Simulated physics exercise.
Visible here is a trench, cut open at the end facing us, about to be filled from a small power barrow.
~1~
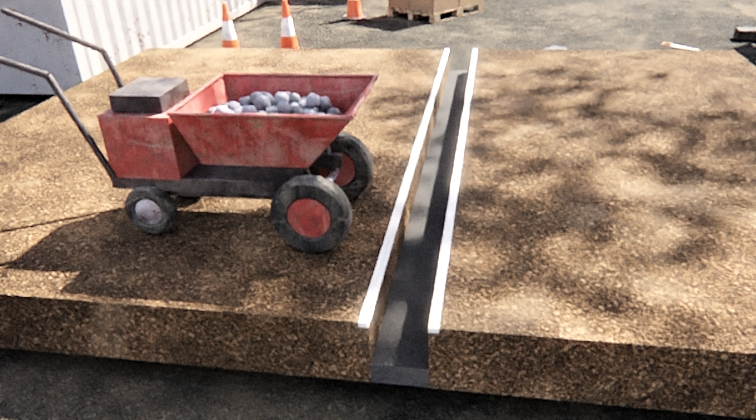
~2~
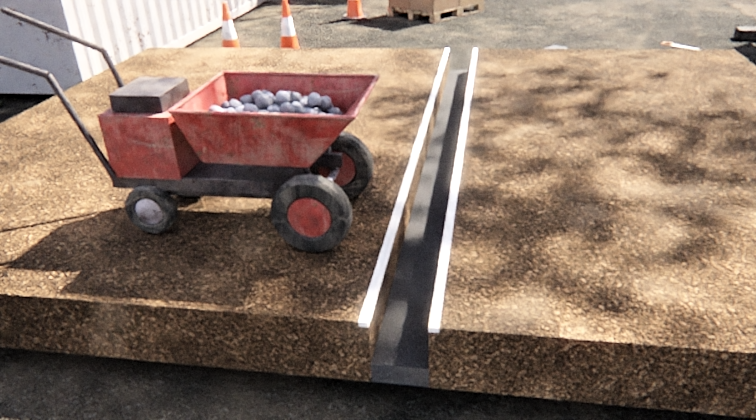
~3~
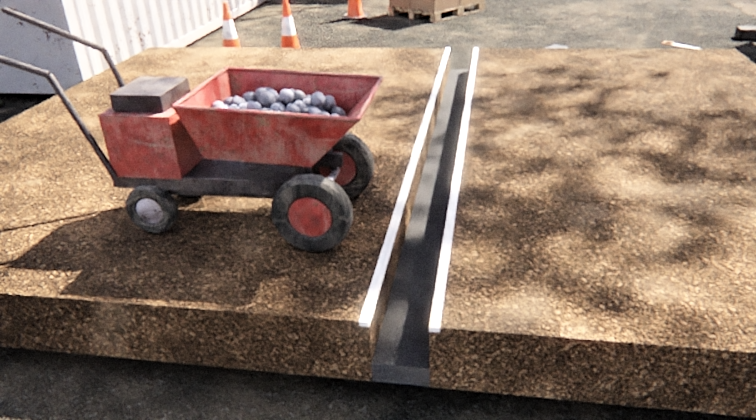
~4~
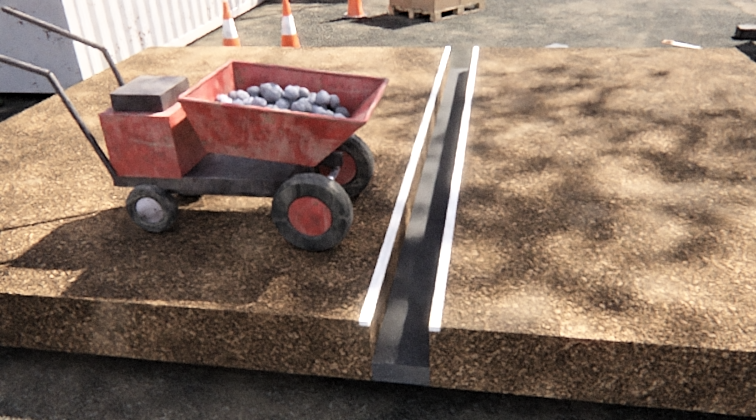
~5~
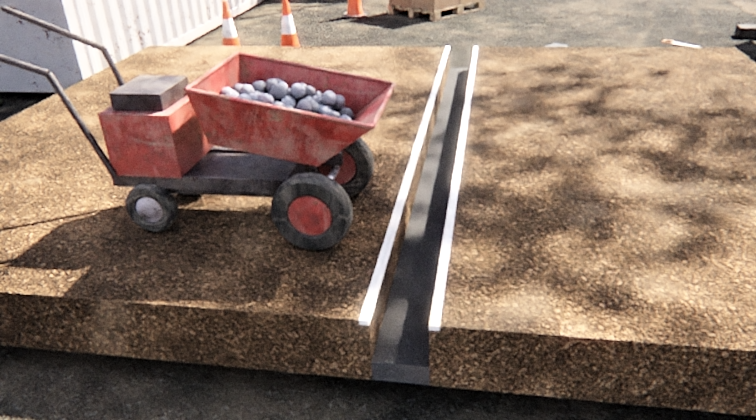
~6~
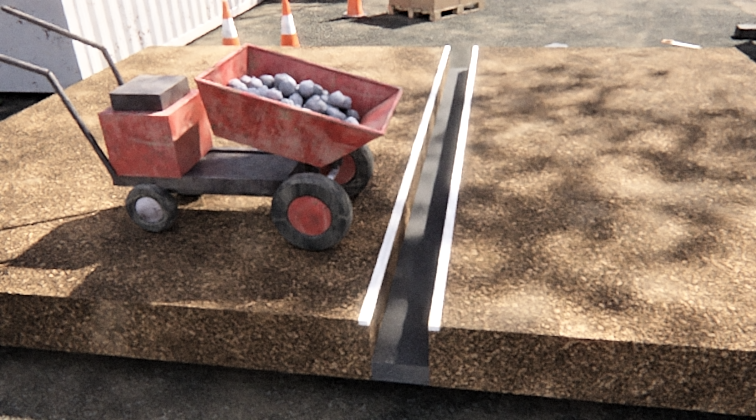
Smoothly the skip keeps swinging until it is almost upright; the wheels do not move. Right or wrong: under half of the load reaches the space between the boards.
Right.
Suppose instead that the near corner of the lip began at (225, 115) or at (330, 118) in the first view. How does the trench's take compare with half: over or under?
A minority / the bulk.
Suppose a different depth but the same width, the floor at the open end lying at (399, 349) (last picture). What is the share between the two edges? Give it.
Around 20 per cent.
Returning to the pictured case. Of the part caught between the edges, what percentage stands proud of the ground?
My guess is some 5 per cent.
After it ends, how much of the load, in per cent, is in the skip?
Around 30 in a hundred.
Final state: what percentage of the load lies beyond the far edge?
55 percent.
Soon after the last picture, skip tipped steeply; all in the skip.
A little later, skip tipped right over; about two thirds in the skip; a stray few in or heaped over the trench; about a third beyond it.
Later still, skip tipped right over; about a quarter in the skip; about a quarter in or heaped over the trench; about half beyond it.
At rest, skip tipped right over; about a quarter in the skip; about a quarter in or heaped over the trench; about half beyond it.
